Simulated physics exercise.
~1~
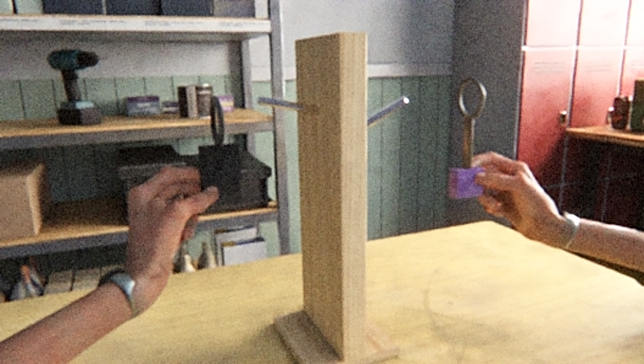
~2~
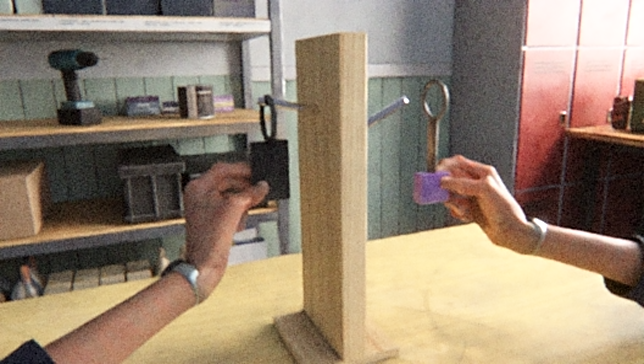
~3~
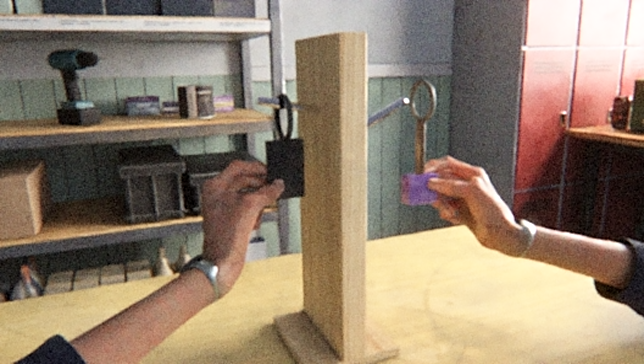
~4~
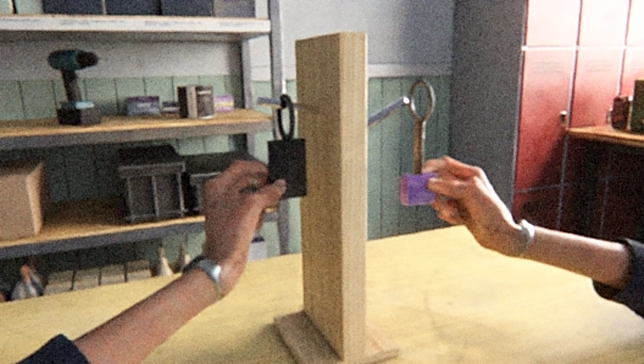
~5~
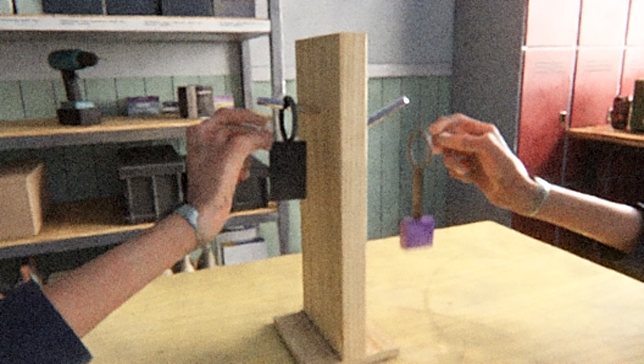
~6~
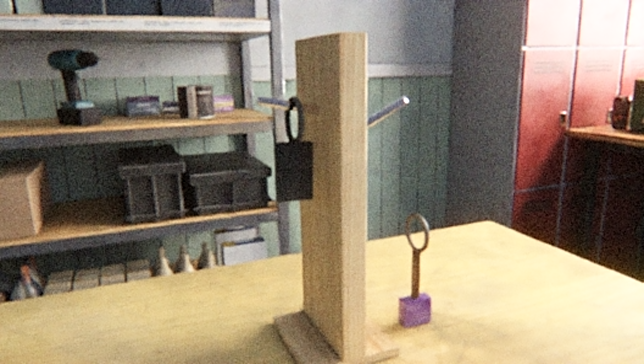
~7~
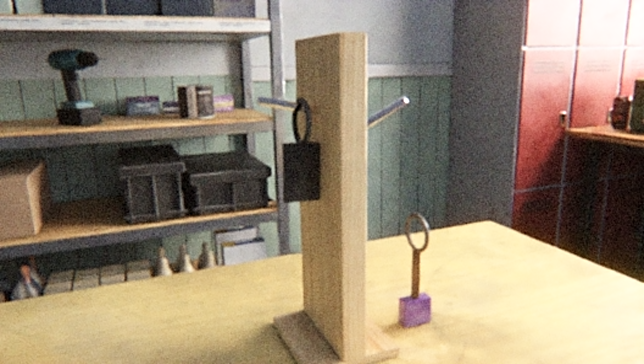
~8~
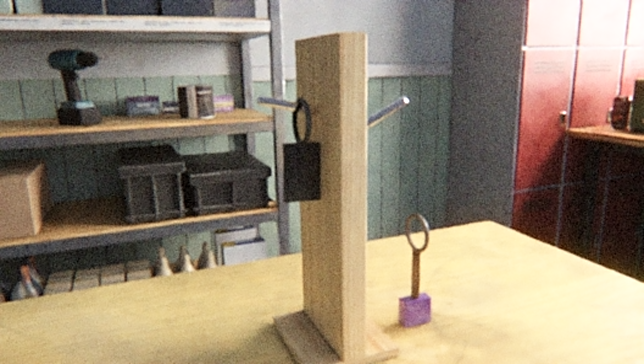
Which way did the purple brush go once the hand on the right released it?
It went down, dropping from beside the right peg to the table.
Two hands brought a black tag and a purple brush by their rings toward the pegs of a wooden stand, then let go. The brush dropped to the table, while the black tag stayed hanging on the left peg.
